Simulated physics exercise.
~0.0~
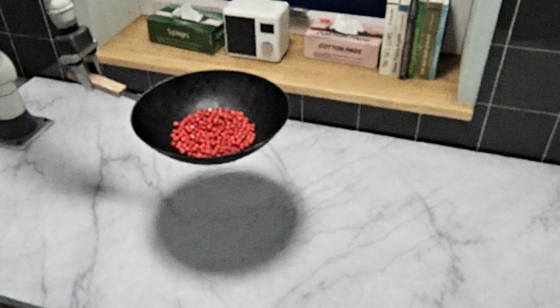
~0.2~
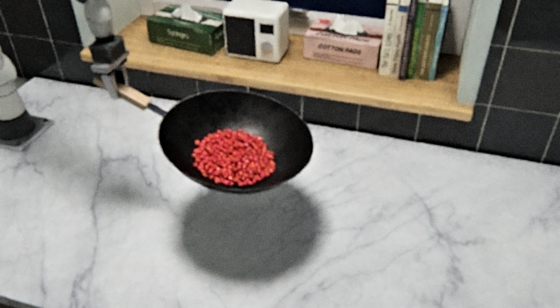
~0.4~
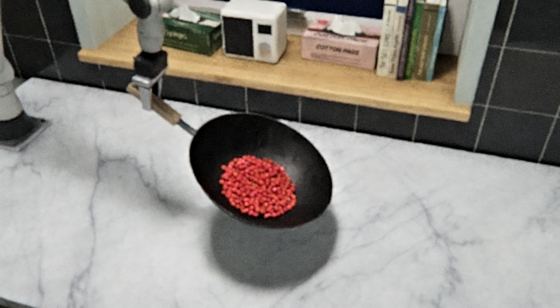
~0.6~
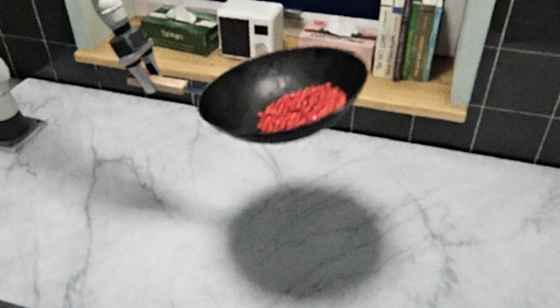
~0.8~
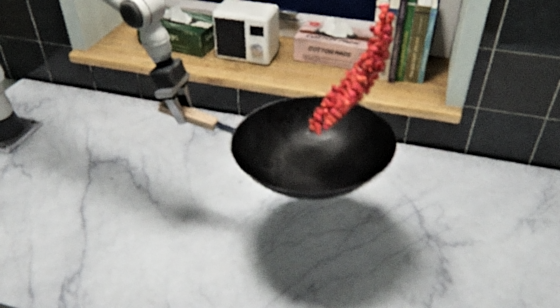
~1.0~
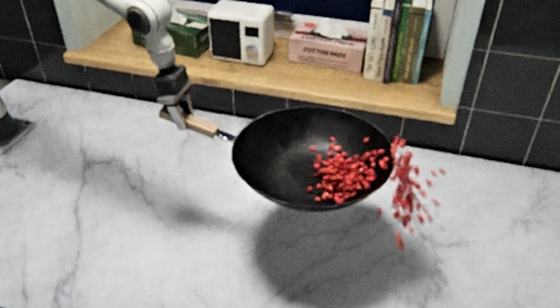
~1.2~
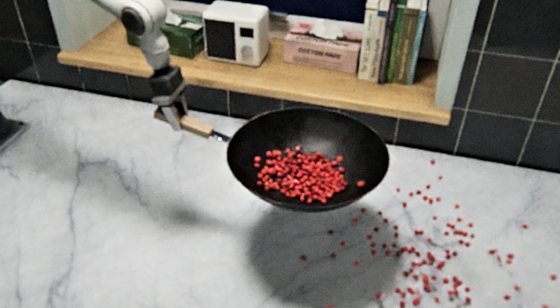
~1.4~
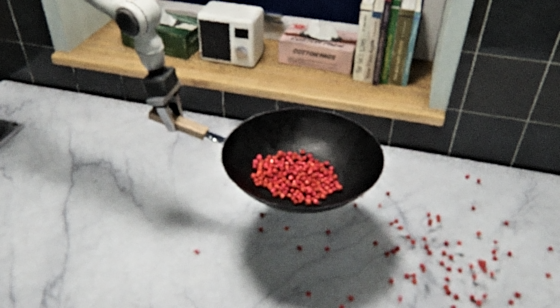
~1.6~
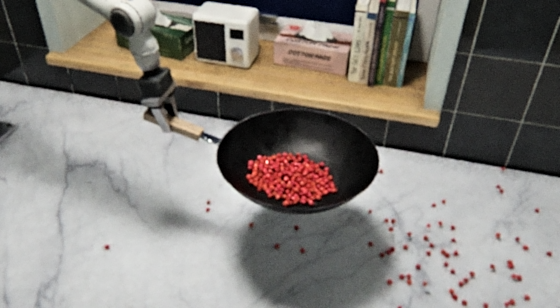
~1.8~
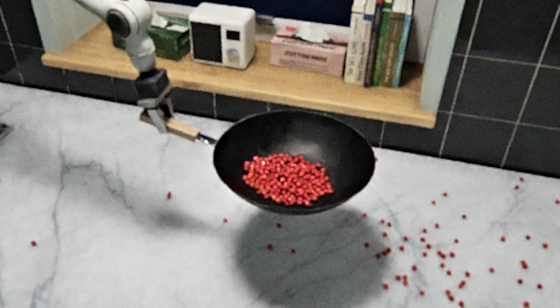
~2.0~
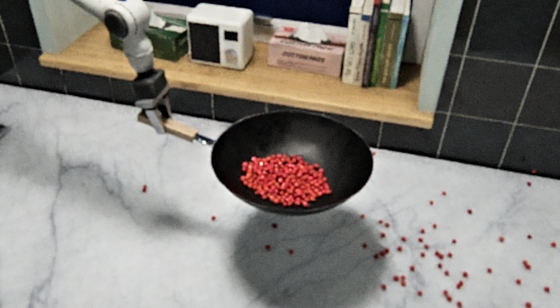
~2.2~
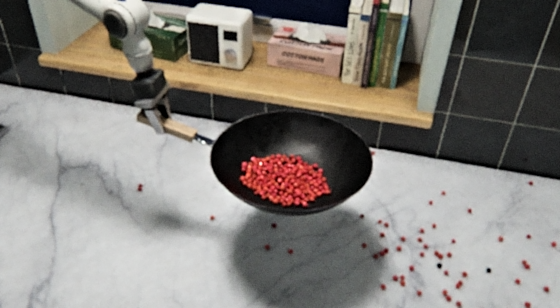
To begin with, a robot arm holds a dark wok heaped with small red beads above a white marble counter, with a wooden shelf of boxes and books behind. The arm swings the wok to the right and downward, tipping it as it goes. It then sweeps up and further right, and the beads fly out in a long streak above the rim as the wok drops and levels. Many land back inside, while others spill past the right edge and scatter across the counter. Finally the wok hangs level and still, most beads inside and the rest strewn around, mainly to the right.
